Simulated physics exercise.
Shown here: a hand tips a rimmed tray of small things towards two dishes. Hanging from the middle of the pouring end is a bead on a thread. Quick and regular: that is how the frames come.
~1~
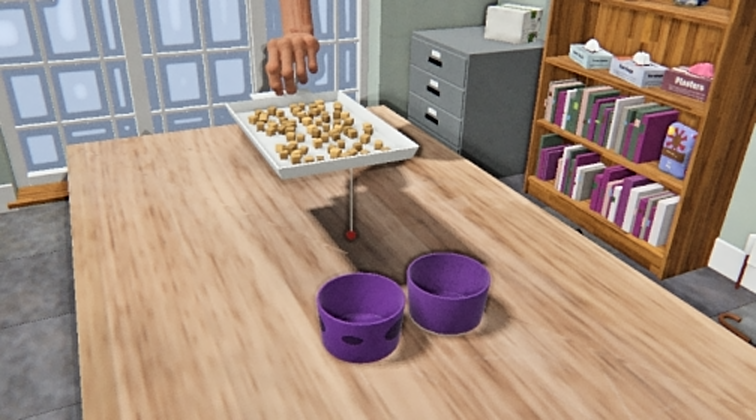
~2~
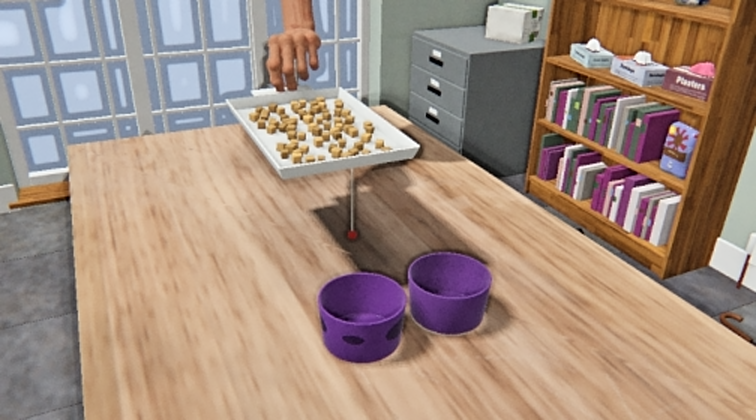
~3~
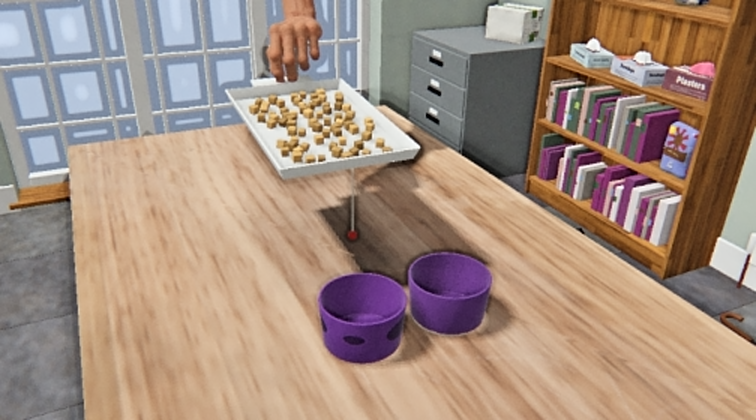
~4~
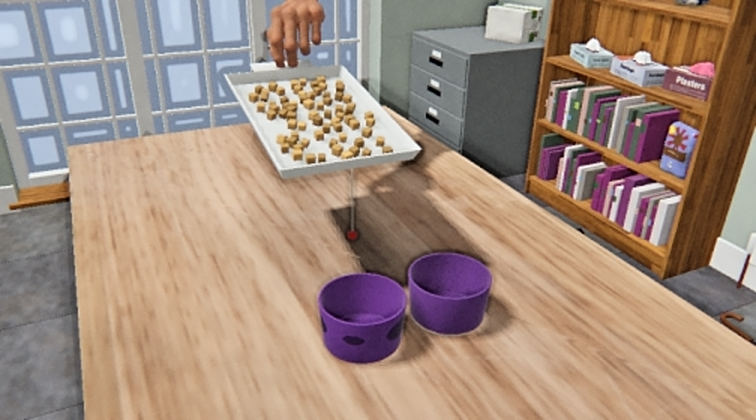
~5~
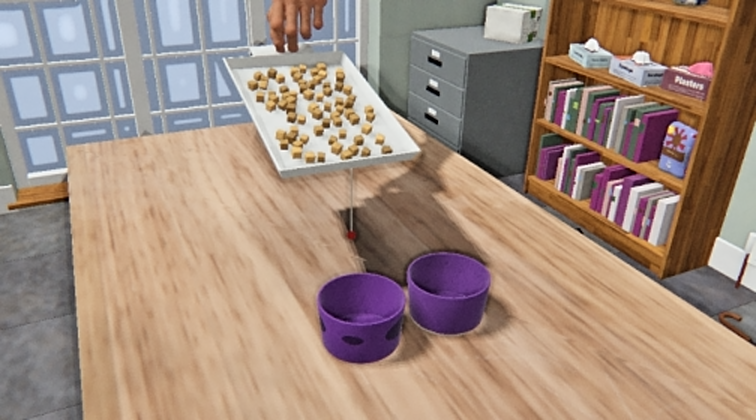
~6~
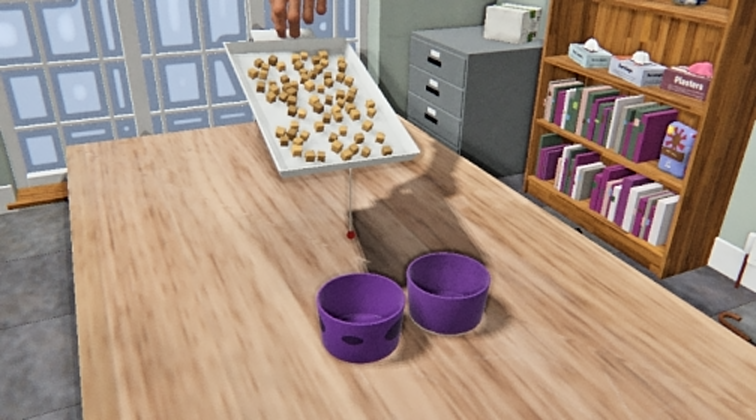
On a wooden table, a hand gradually tilting a white tray of small wooden cubes towards two purple dishes, far end rising.
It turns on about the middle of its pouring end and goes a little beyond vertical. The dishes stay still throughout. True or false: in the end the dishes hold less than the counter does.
True.
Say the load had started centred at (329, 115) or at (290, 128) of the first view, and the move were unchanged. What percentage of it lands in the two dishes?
Estimates in order: 30 percent, 20 percent.
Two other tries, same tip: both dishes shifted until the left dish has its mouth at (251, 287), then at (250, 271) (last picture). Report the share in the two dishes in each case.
Trial 1 30%, trial 2 10%.
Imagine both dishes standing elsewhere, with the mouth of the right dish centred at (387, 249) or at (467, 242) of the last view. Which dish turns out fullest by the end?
In turn: The right-side dish; the left-side dish.
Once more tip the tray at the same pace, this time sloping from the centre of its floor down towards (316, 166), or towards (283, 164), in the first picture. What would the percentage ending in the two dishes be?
The first gives 10 %, the second 0 %.
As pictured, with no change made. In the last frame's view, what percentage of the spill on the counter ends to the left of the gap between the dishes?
Around 60 per cent, give or take.
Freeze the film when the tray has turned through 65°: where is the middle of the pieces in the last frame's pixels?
Somewhere about (361, 144).
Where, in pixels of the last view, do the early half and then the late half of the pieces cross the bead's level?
For the early half I get (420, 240), and for the late half (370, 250).
Soon, tray tipped steeply; nearly all on the tray; a small part in the air.
A while on, tray tipped past a quarter turn; about half on the tray; a stray few in the left dish; a stray few in the right dish; about a quarter outside both; about a quarter in the air.
Towards the end, tray tipped past a quarter turn; a small part in the left dish; a small part in the right dish; most outside both.
Finally, tray tipped past a quarter turn; a small part in the left dish; a small part in the right dish; most outside both.
